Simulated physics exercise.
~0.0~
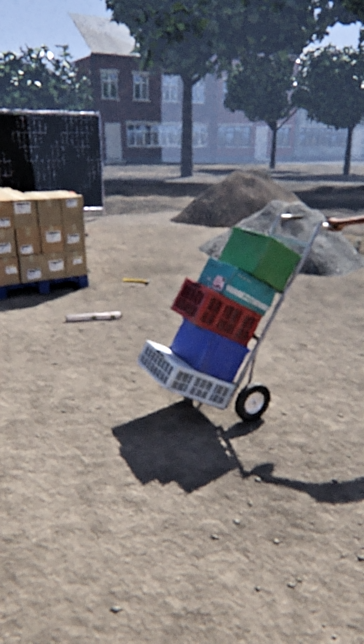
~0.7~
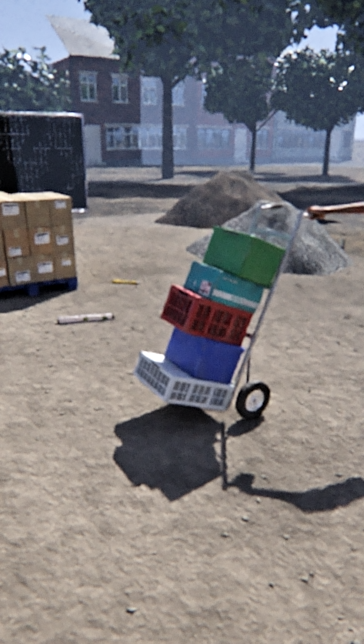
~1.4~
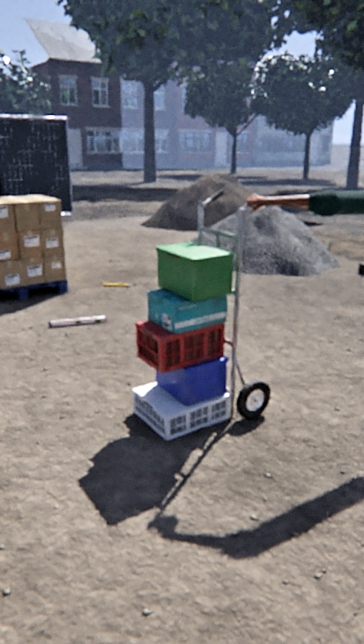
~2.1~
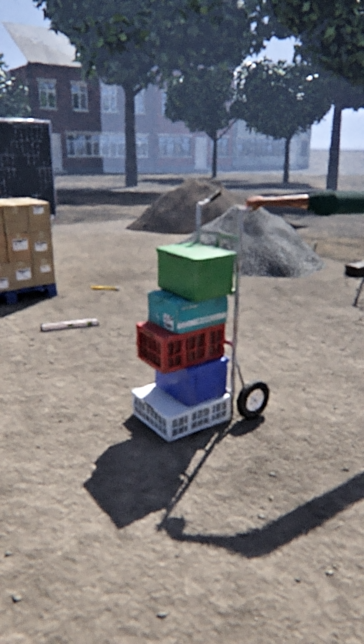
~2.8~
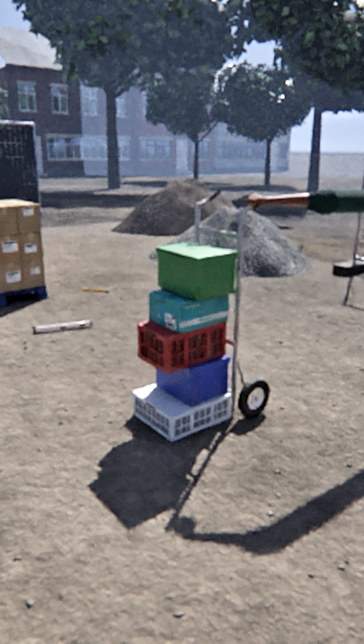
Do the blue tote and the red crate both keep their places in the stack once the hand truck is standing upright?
Yes, both keep their places. The blue tote still sits on the white crate, and the red crate is still on top of the blue tote.
